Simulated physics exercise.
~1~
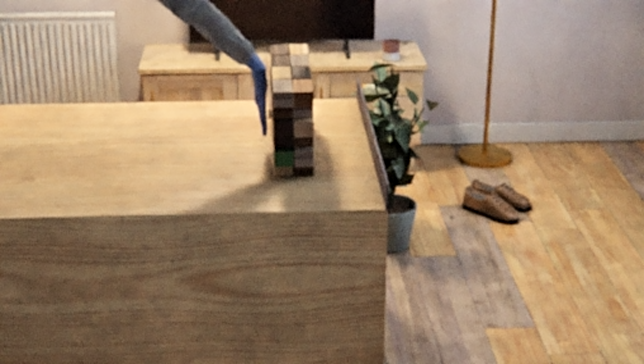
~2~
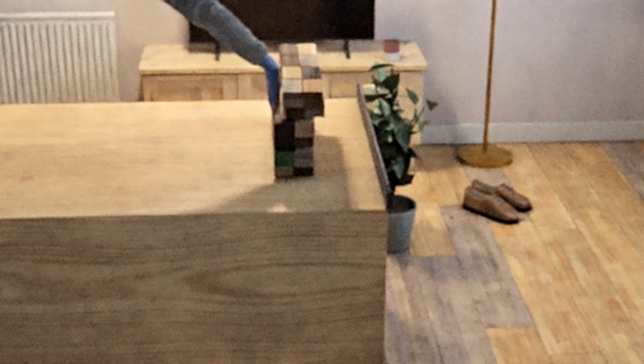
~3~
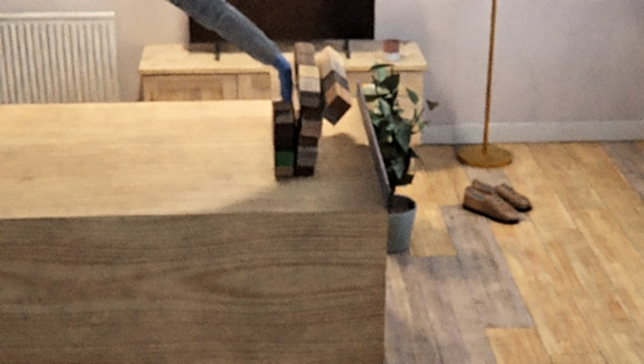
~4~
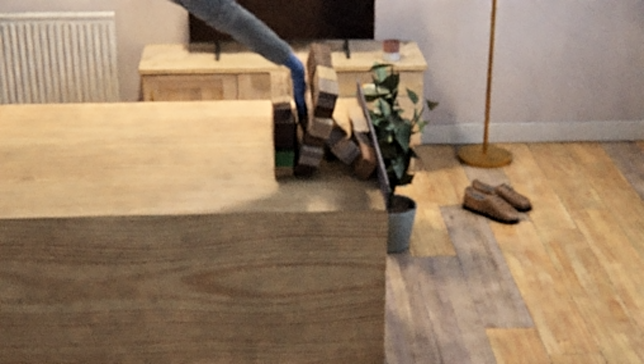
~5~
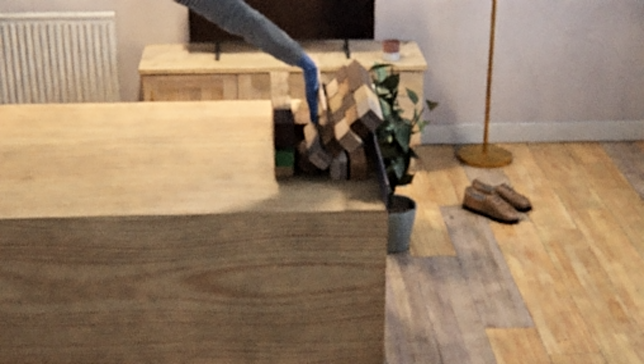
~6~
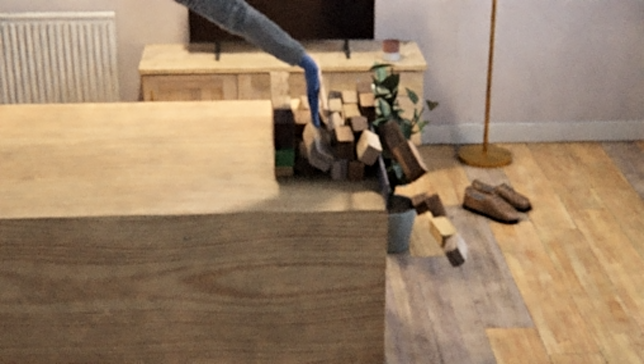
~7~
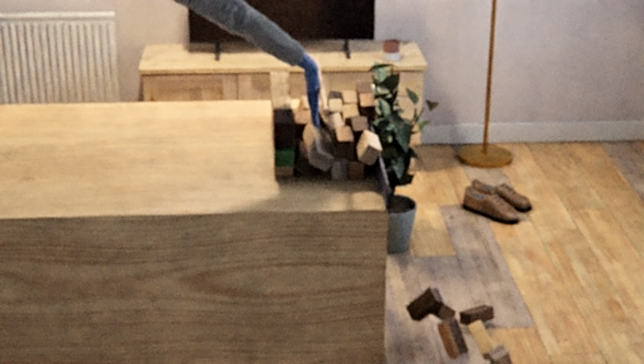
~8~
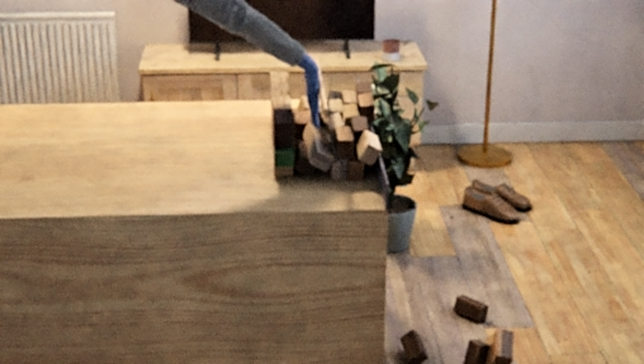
In a living room, a gloved hand pushes into a stack of wooden blocks on a wooden surface, toppling it rightward against a raised edge; most blocks pile up there beside the plant, while a few spill over and come to rest on the floor.
